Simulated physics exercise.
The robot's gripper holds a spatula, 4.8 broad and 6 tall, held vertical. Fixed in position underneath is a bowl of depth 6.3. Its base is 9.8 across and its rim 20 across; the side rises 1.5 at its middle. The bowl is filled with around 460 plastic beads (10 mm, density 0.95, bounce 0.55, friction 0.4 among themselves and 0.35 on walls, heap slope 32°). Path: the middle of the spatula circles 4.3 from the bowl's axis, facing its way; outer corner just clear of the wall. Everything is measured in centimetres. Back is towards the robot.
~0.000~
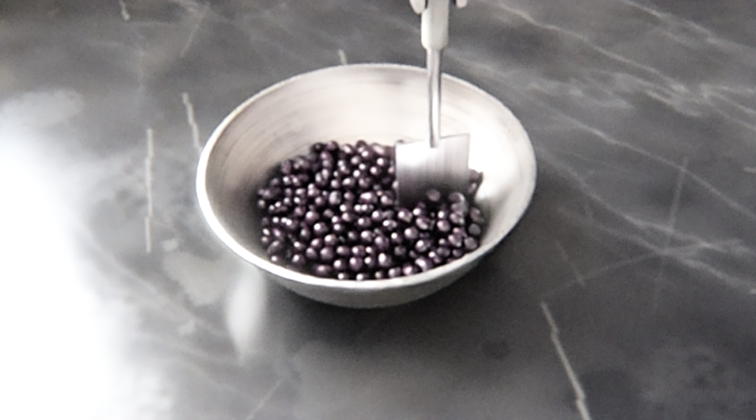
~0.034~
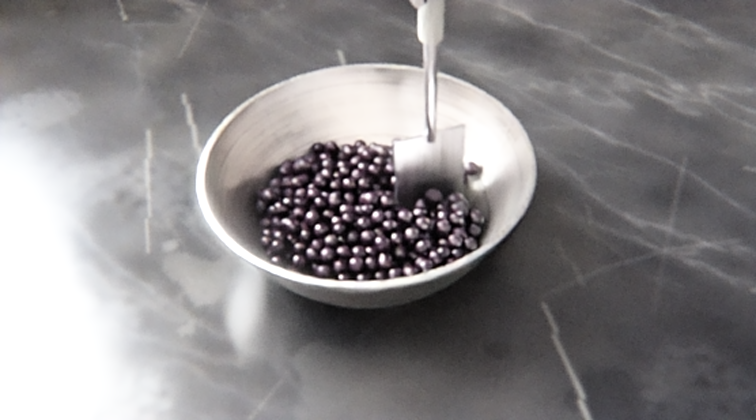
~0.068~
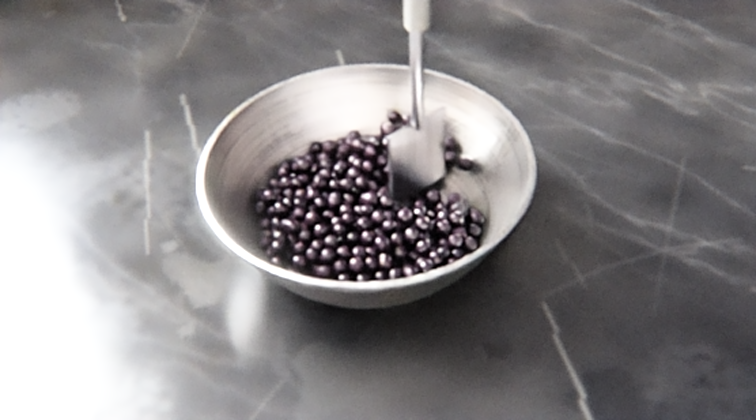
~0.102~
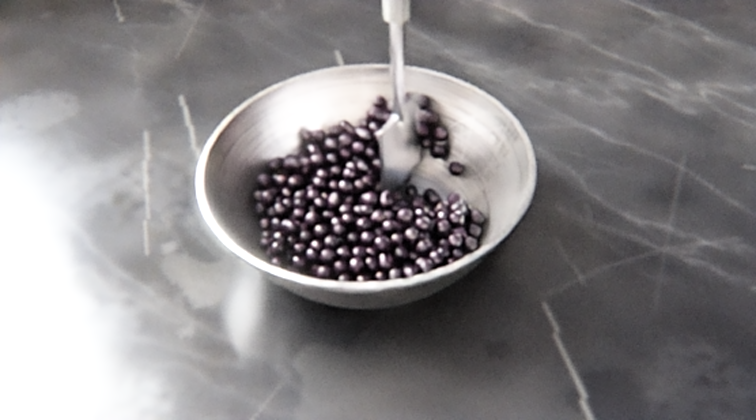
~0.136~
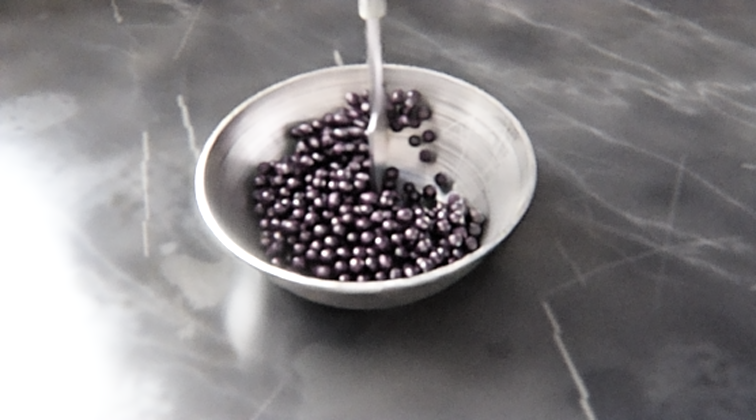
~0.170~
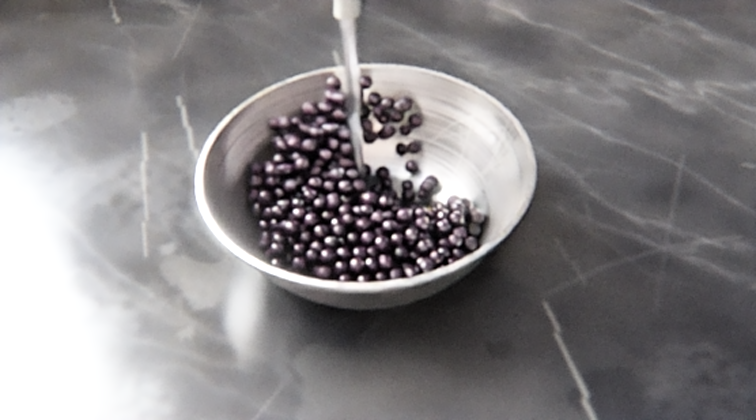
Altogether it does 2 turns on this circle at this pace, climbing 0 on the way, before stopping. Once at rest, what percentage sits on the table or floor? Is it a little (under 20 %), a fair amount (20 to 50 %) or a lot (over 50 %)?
A little, under 20 %.
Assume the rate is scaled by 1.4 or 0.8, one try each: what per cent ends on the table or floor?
It would be about 20 and 0 percent respectively.
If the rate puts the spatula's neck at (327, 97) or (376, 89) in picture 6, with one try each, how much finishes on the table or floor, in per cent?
First try: Around 15 %; second try: Around 0 %.
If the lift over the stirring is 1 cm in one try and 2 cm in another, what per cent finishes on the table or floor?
I'd reckon around 0 and 0 per cent.
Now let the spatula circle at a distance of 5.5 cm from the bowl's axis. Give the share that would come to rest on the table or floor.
In that case some 10 per cent.
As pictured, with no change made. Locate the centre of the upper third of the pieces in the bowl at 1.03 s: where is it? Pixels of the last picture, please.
About (333, 261).
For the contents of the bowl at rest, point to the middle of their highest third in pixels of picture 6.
(417, 152).
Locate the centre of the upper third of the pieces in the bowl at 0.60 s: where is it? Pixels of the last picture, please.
The top third is centred near (466, 178) in the last picture.
After 0.60 s, 335° round, highest piece 8 above the table; 452 in the bowl, 6 on the table or floor, 2 in flight or on the tool.
After 1.03 s, 224° round, highest piece 7 above the table; 443 in the bowl, 14 on the table or floor, 3 in flight or on the tool.
After 1.45 s, 0° round, highest piece 7 above the table; 430 in the bowl, 30 on the table or floor.
After 2.15 s, 0° round, highest piece 6 above the table; 430 in the bowl, 30 on the table or floor.
At rest, 430 in the bowl, 30 on the table or floor. That is 7 % on the table or floor.
